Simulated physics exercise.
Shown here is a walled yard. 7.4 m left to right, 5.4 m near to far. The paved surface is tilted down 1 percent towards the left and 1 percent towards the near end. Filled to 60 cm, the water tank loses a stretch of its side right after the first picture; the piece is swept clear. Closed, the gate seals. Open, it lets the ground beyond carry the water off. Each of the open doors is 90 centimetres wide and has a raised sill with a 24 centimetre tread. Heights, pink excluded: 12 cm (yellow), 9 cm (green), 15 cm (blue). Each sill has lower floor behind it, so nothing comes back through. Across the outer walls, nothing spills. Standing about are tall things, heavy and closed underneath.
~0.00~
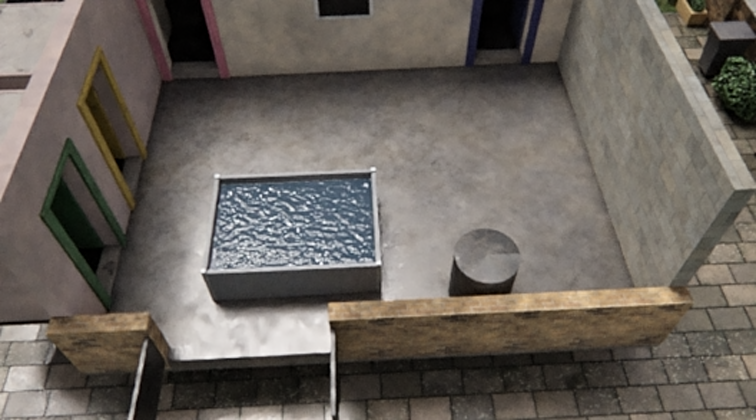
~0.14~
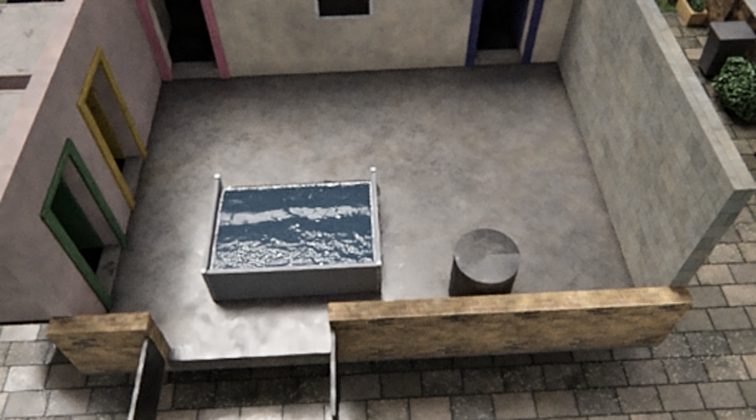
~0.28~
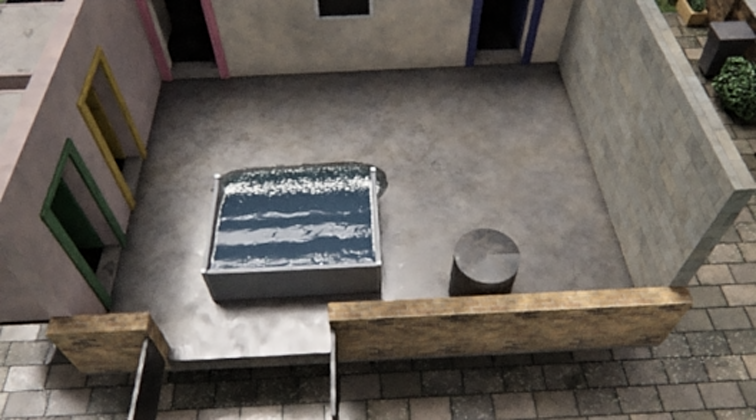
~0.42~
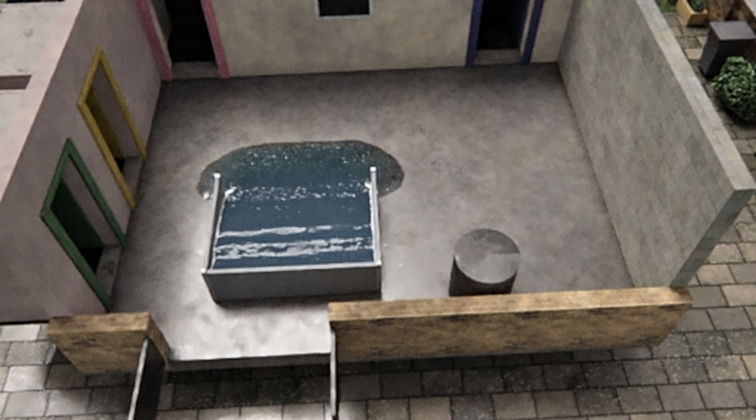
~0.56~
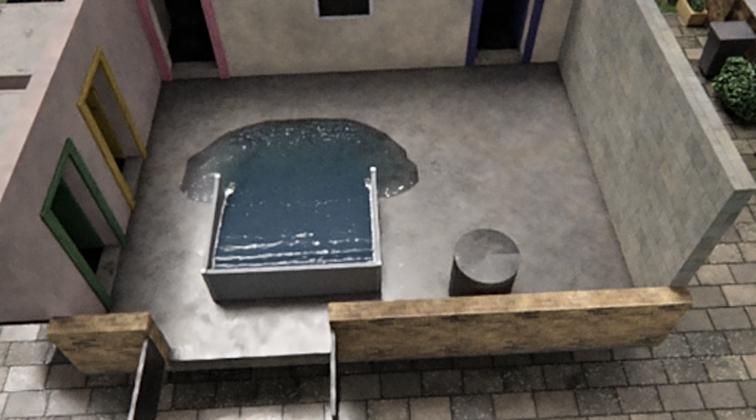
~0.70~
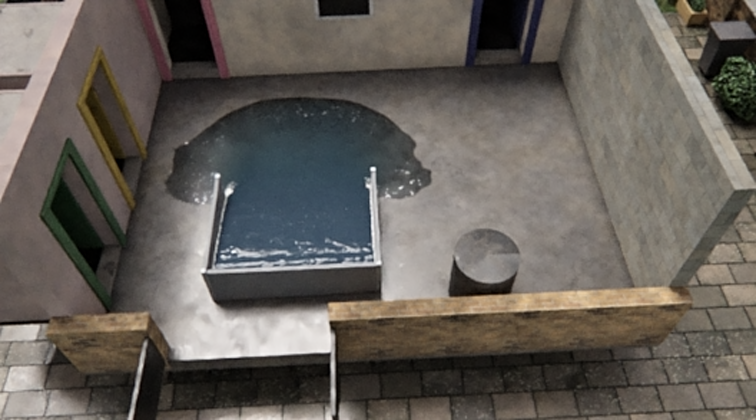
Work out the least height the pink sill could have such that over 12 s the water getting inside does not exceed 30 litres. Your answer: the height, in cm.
The least height is about 18 cm.
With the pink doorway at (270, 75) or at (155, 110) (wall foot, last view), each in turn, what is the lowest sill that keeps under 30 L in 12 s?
About 23 and 20 cm.
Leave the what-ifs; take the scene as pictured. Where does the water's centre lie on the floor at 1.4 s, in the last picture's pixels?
I'd put it close to (297, 184).
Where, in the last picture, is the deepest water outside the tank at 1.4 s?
Look close to (298, 79).
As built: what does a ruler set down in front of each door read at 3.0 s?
In cm: Pink 25, yellow 5, green 0, blue 8.
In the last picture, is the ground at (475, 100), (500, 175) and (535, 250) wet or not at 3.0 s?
In that order: Under water, dry, dry.
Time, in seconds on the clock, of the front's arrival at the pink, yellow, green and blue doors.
Pink = 1.3 s, yellow = 1.2 s, green = 4.0 s, blue = 2.2 s.
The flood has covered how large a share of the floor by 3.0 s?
45 %.
After 1.4 s water covers 35 % of the floor, deepest (34 cm) near (298, 79); 9 cm at the pink door, 0 litres in over its 19 cm sill.
After 3.0 s water covers 45 % of the floor, deepest (30 cm) near (162, 86); 25 cm at the pink door, 13 litres in over its 19 cm sill.
After 12.0 s water covers 90 % of the floor, deepest (10 cm) near (99, 347); 3 cm at the pink door, 26 litres in over its 19 cm sill.
At the pink door as built, the water arrived by 1.3 s and peaked near 26 cm at 2.4 s.
With a sill of 15 cm, 52 litres would have come in within the 12 s; with 20 cm, 21 litres. So under 30 litres takes about 18 cm.
